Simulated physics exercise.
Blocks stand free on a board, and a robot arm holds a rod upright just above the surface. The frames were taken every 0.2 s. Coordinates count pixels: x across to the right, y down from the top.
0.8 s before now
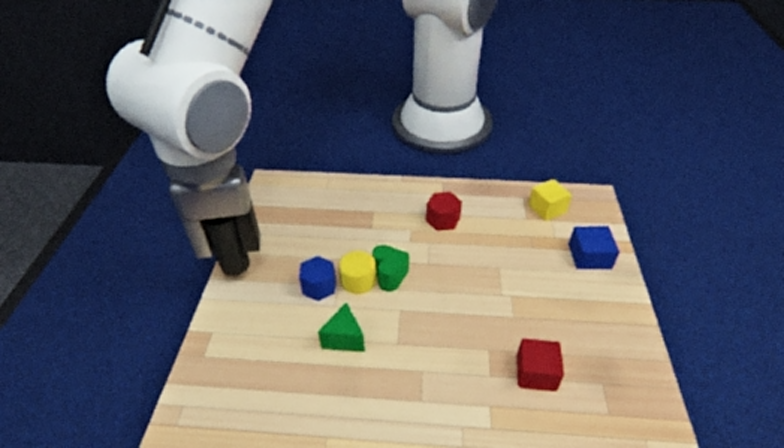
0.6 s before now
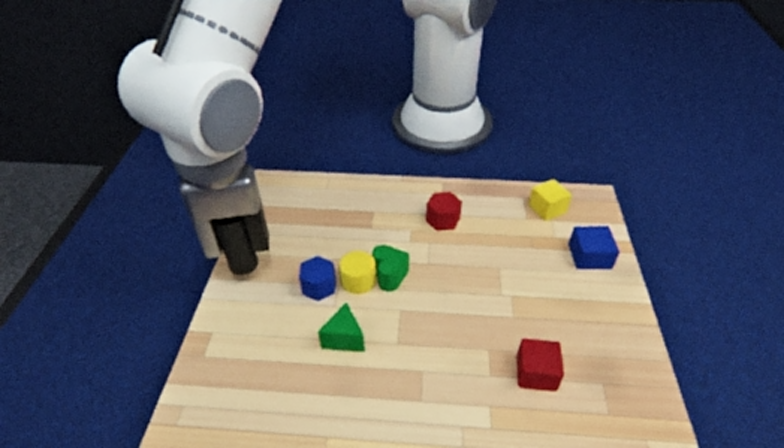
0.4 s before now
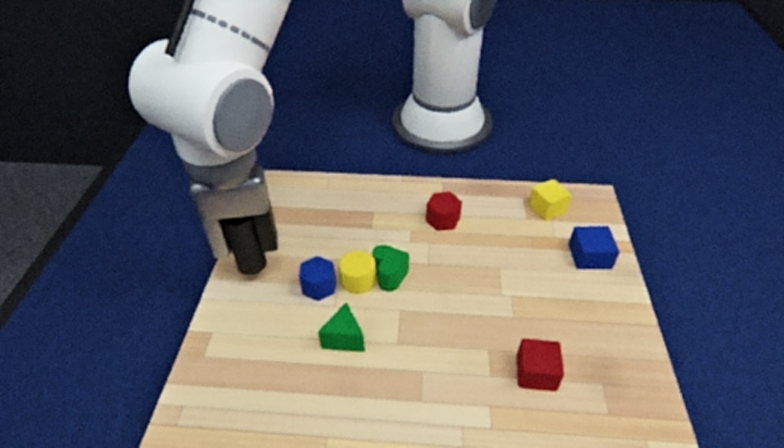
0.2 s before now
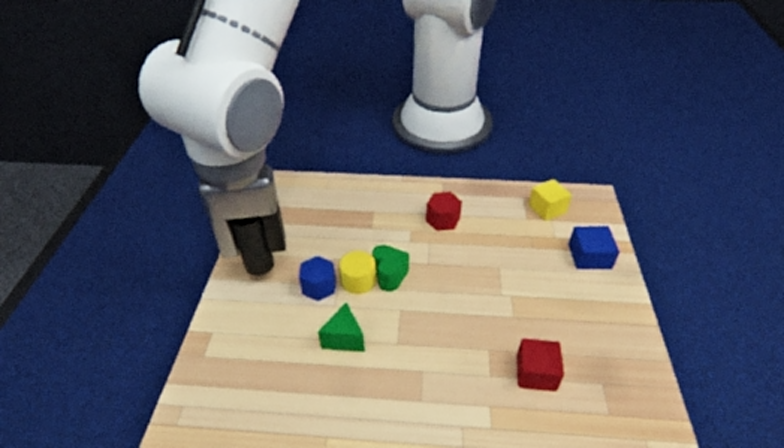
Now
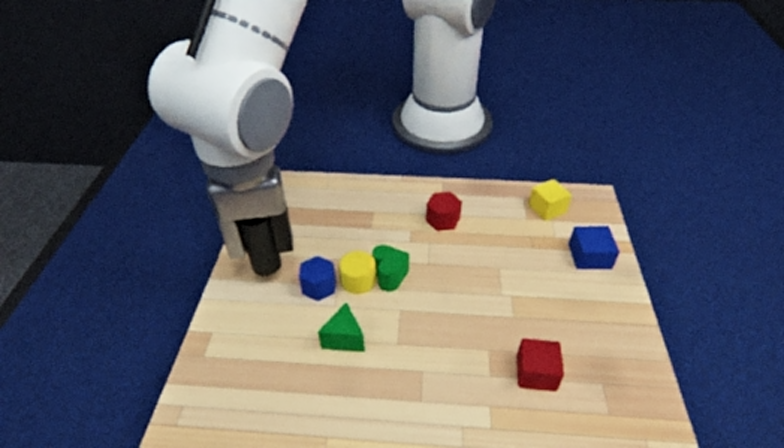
Robot arm holding a dark rod upright, moving it slowly right across a wooden board, closer to a still blue block.
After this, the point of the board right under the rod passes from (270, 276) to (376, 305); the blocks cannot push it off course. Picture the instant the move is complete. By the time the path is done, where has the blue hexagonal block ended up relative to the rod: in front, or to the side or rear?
The rod still has the blue hexagonal block in front of it when the path ends.
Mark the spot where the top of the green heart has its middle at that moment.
So, by the moment the path ends, you'll find the top centre of the green heart at (410, 251).
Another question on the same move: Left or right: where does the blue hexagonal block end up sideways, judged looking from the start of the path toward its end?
My answer: Right.
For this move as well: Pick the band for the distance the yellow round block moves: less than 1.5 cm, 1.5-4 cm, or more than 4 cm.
The yellow round block ends up quite far away, over 4 cm.
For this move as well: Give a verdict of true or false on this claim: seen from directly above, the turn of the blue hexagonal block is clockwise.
True - the claim holds.
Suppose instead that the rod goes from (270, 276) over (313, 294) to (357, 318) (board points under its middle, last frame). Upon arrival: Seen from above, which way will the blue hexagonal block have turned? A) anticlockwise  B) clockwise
My pick is A.
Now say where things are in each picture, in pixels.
In the first frame, lower end of the rod (235, 265), tops of blocks, blue hexagonal block (316, 269), green triangular piece (342, 322), yellow round block (357, 263), green heart (389, 258).
In the second frame, rod (244, 265), blocks as before.
In the third frame, rod (252, 265), blocks as before.
In the fourth frame, rod (260, 265), blocks as before.
In the fifth frame, rod (267, 265), blue hexagonal block (316, 269), green triangular piece (342, 322), yellow round block (357, 263), green heart (389, 258).
On the path given first. One third of the way, rod (302, 275); blue hexagonal block (332, 273); yellow round block (368, 264); green heart (397, 256).
Two thirds of the way, rod (338, 284); blue hexagonal block (364, 292), turned 30° clockwise; yellow round block (393, 274); green heart (408, 251), turned 30° anticlockwise.
At the end, rod (375, 294); blue hexagonal block (390, 311), turned 70° clockwise; green triangular piece not moved; yellow round block (407, 278); green heart (410, 251), turned 40° anticlockwise.
